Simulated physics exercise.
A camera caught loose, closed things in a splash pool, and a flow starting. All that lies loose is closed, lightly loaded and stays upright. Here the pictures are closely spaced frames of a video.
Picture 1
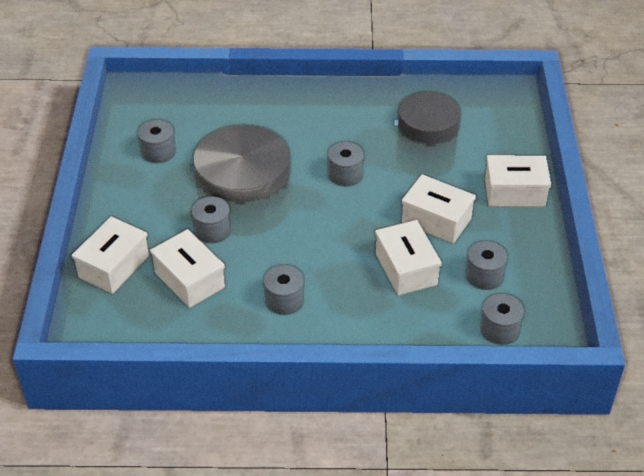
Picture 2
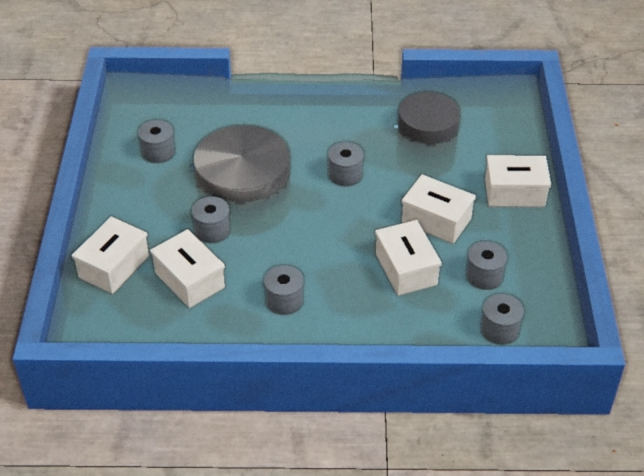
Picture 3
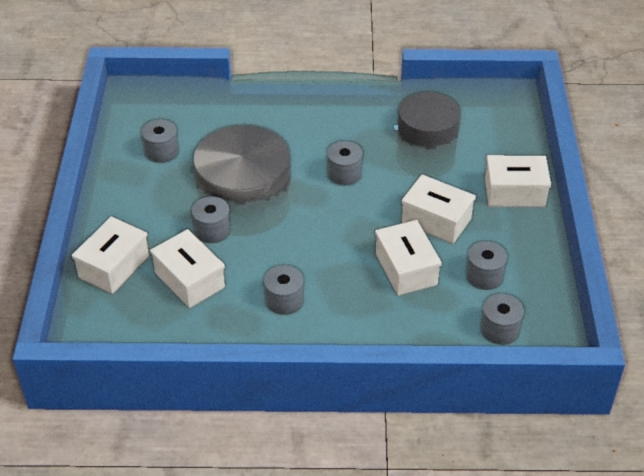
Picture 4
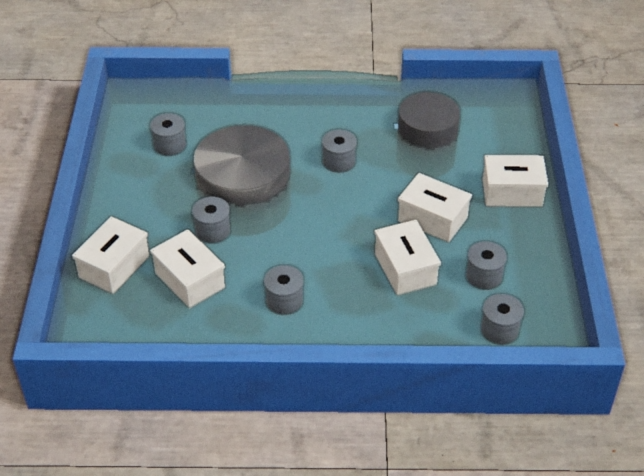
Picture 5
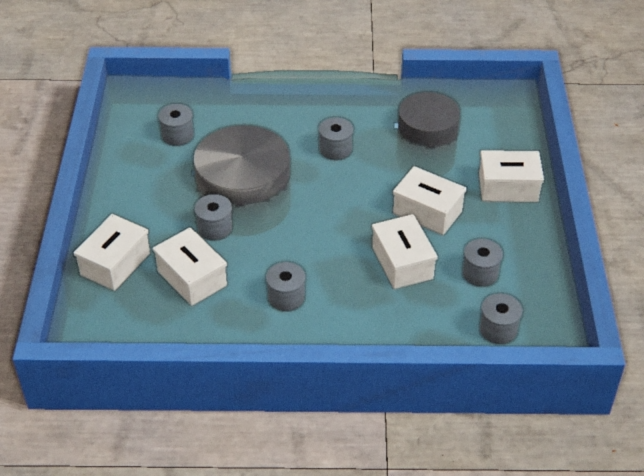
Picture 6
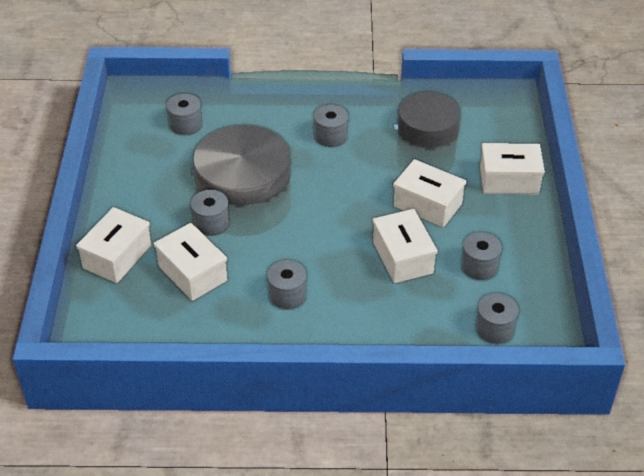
In this clip, a section of a blue pool's back wall disappears, leaving a gap, and the small grey cylinders nearest it drift toward the opening, followed more slightly by white boxes, while two large dark discs stay still.
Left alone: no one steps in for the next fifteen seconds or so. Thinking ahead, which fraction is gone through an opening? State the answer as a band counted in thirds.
Answer: Not even a third.
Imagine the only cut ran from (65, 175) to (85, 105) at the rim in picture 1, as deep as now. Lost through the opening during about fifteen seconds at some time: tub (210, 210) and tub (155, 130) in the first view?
One by one, that comes to got out, then got out.
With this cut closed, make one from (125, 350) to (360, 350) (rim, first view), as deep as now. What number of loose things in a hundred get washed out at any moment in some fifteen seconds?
Share out: Near 60 %.
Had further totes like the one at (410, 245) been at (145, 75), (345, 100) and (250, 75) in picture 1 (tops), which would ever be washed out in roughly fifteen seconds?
Outcomes in turn are expelled, expelled, expelled.
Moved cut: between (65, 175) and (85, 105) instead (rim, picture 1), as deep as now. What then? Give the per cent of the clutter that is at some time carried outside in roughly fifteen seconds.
Fraction out: Near 30 %.
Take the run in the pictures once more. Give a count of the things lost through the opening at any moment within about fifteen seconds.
It adds up to 3.
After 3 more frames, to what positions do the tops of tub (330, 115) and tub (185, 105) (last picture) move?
First object near (321, 77); second object near (225, 88).
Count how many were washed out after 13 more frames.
The count is 2.
A moment on, 0 of 11 are out; 11 afloat.
Next, 2 of 11 are out; 9 afloat.
Later, 2 of 11 are out; 9 afloat.
In the end, 3 of 11 are out; 8 afloat.
